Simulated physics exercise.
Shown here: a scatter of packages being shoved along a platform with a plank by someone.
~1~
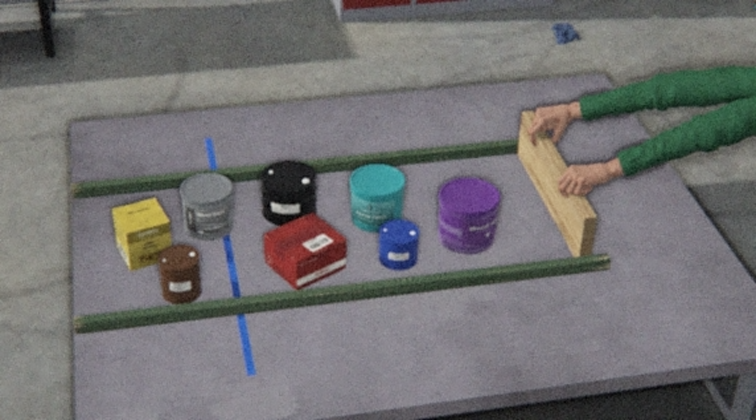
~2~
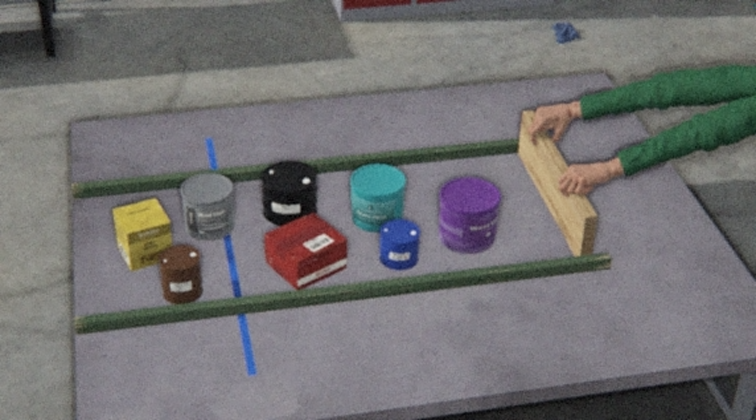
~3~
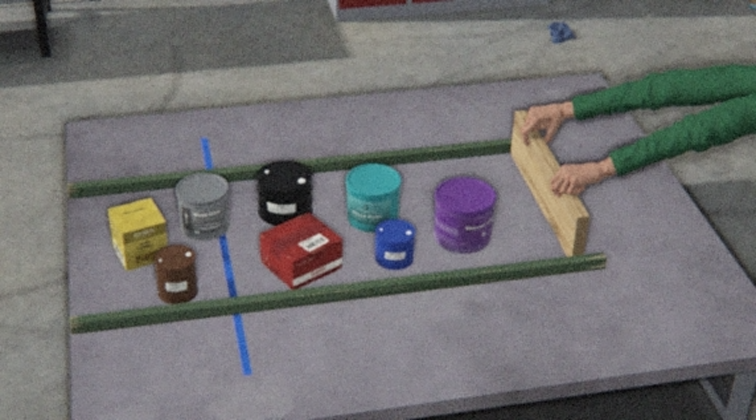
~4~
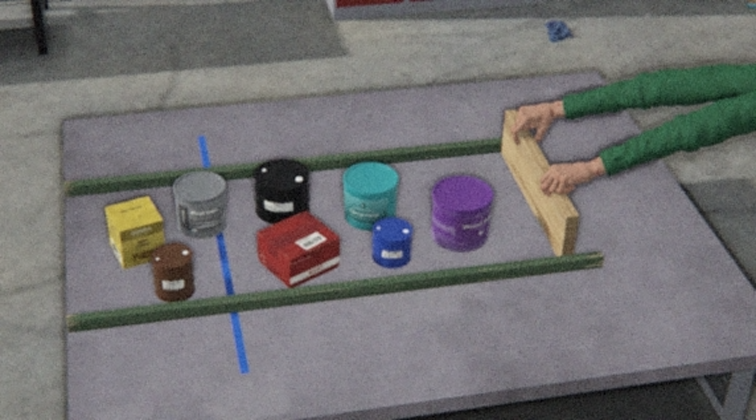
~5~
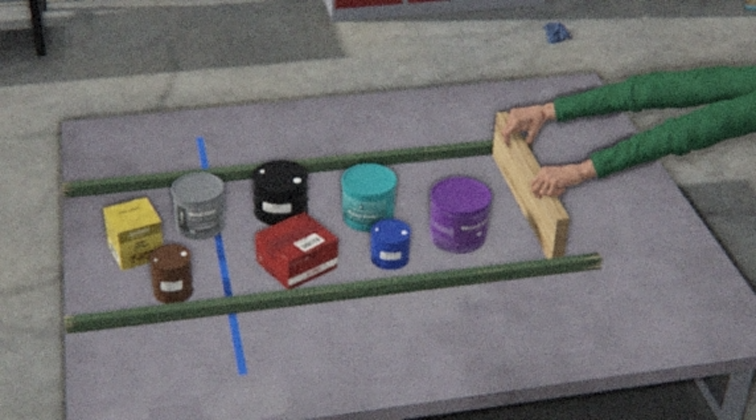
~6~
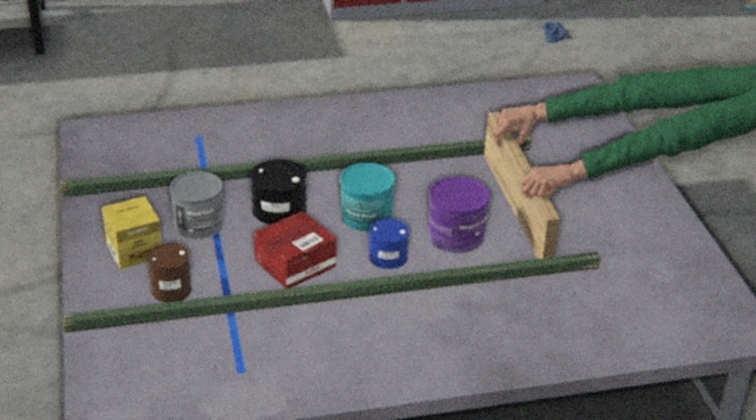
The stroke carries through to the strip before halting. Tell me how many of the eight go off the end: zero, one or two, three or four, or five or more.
The edge claims nothing.
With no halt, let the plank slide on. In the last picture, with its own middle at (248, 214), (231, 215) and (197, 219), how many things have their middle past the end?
First 0, next 0, last 1.
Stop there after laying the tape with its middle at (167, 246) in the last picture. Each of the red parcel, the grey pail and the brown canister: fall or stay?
Taking them in turn: Red parcel is still there, grey pail is still there, brown canister ends up off it.
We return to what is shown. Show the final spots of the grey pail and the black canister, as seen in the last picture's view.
The grey pail stops around (133, 213); the black canister around (170, 185).
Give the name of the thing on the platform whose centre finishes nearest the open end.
The brown canister, that one.
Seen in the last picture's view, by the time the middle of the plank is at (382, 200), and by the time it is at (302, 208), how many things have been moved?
Tally: 4; 6.
Soon after, none off yet; yellow box at rest near (133, 233); brown canister at rest near (170, 273); grey pail at rest near (198, 206).
After that, none off yet; yellow box at rest near (133, 233); brown canister at rest near (170, 273); grey pail moving near (195, 206).
In the end, the number that fall off is zero.
